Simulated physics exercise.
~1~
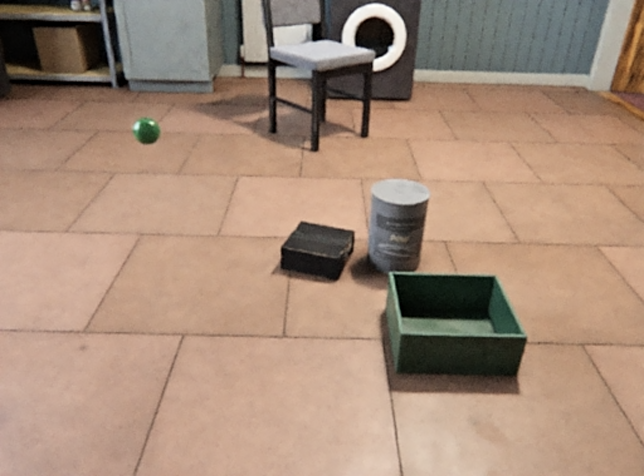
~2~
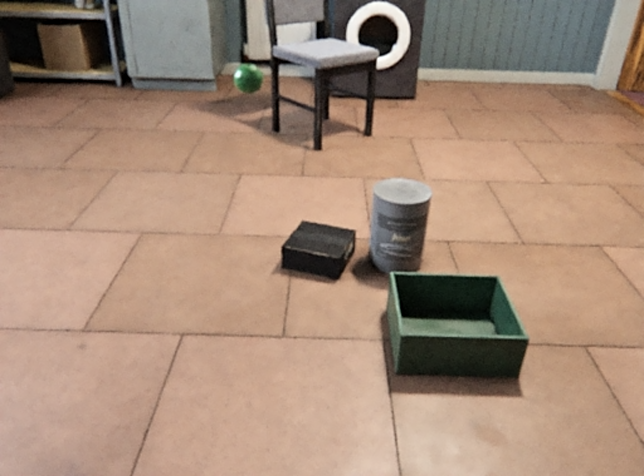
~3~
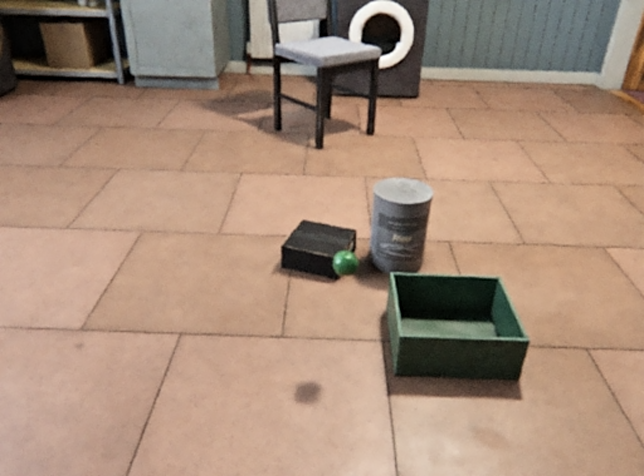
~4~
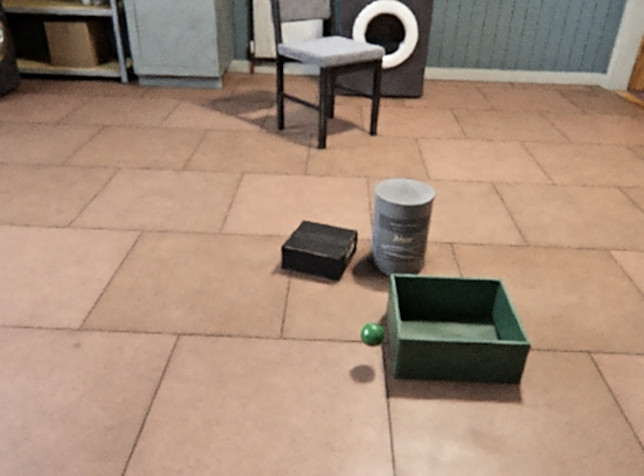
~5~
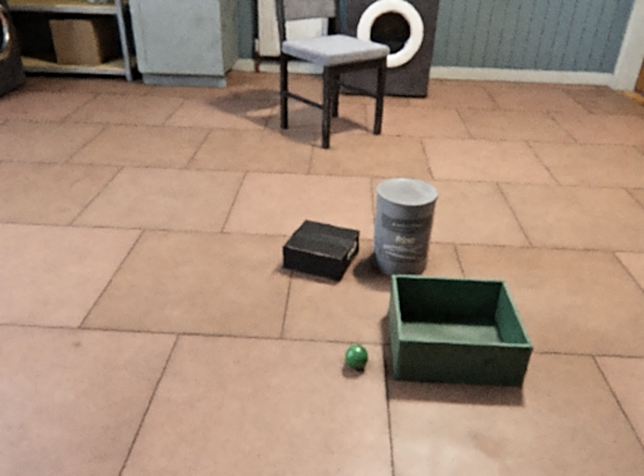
Green ball flying across a tiled floor towards an open green box, dropping short and settling on the tiles just outside it.
